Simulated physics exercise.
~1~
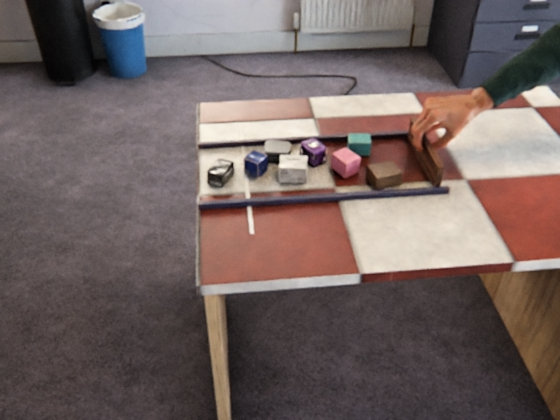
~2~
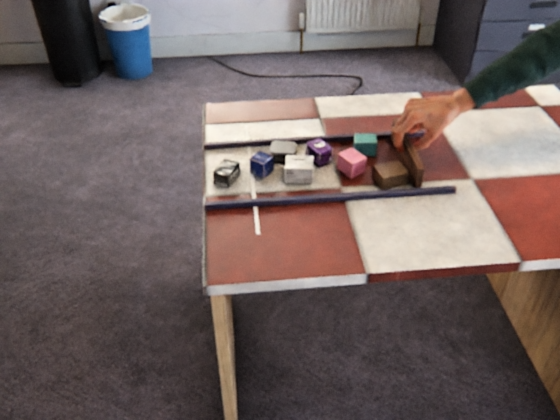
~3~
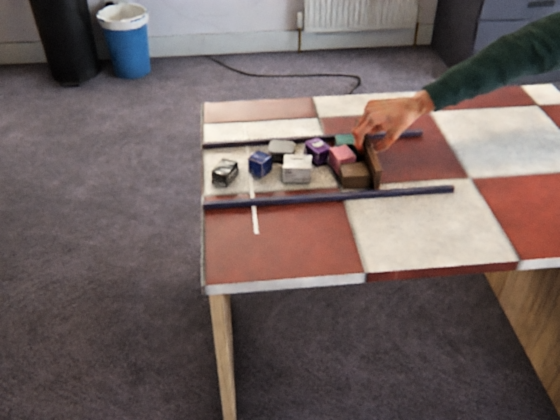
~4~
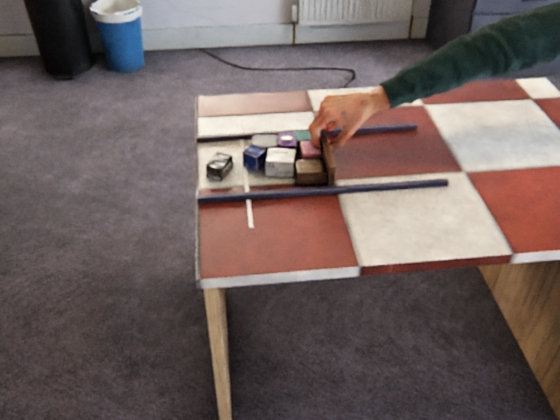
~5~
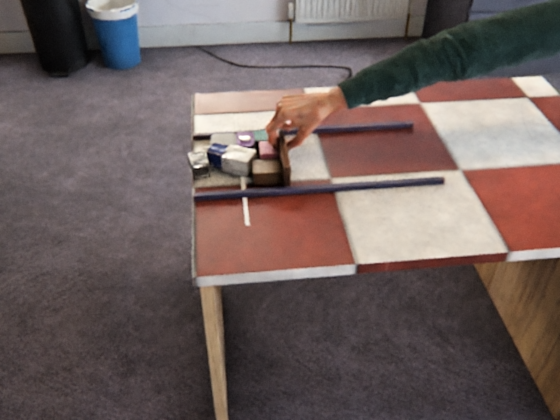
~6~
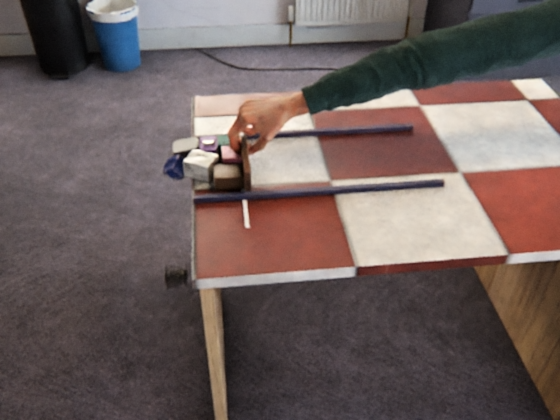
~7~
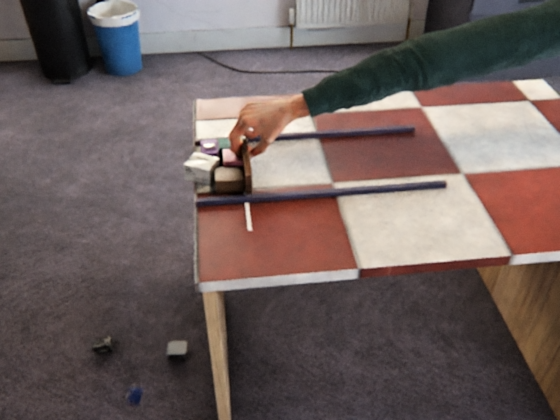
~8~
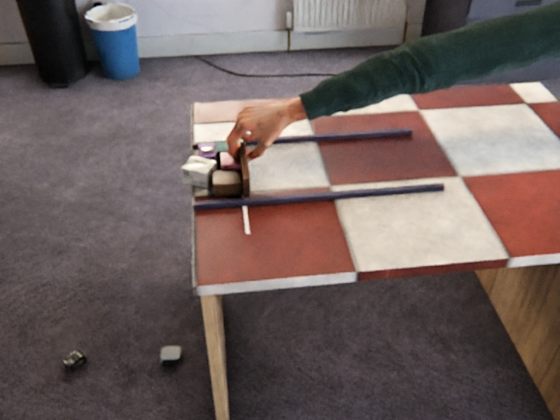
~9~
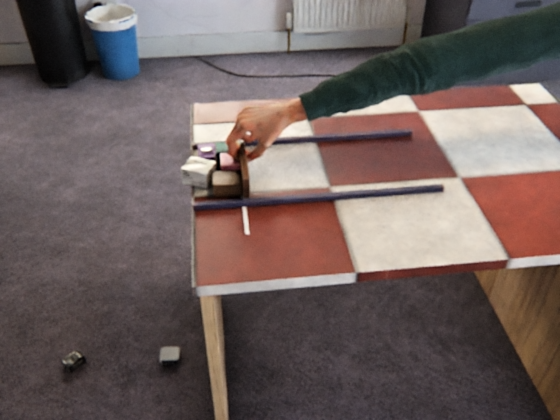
The clip opens on a checkered table where small boxes and blocks lie between two dark rails, with a hand holding an upright brown board at their right. The hand slides the board left, gathering the brown block and its neighbours into a tight cluster. The pack then shoves the black box and the others toward the table's left end. The black box tips over the edge, and the blue box and a grey case drop after it. The board halts by the white tape, the remaining pieces bunched at the edge, while the black box and grey case lie on the carpet.
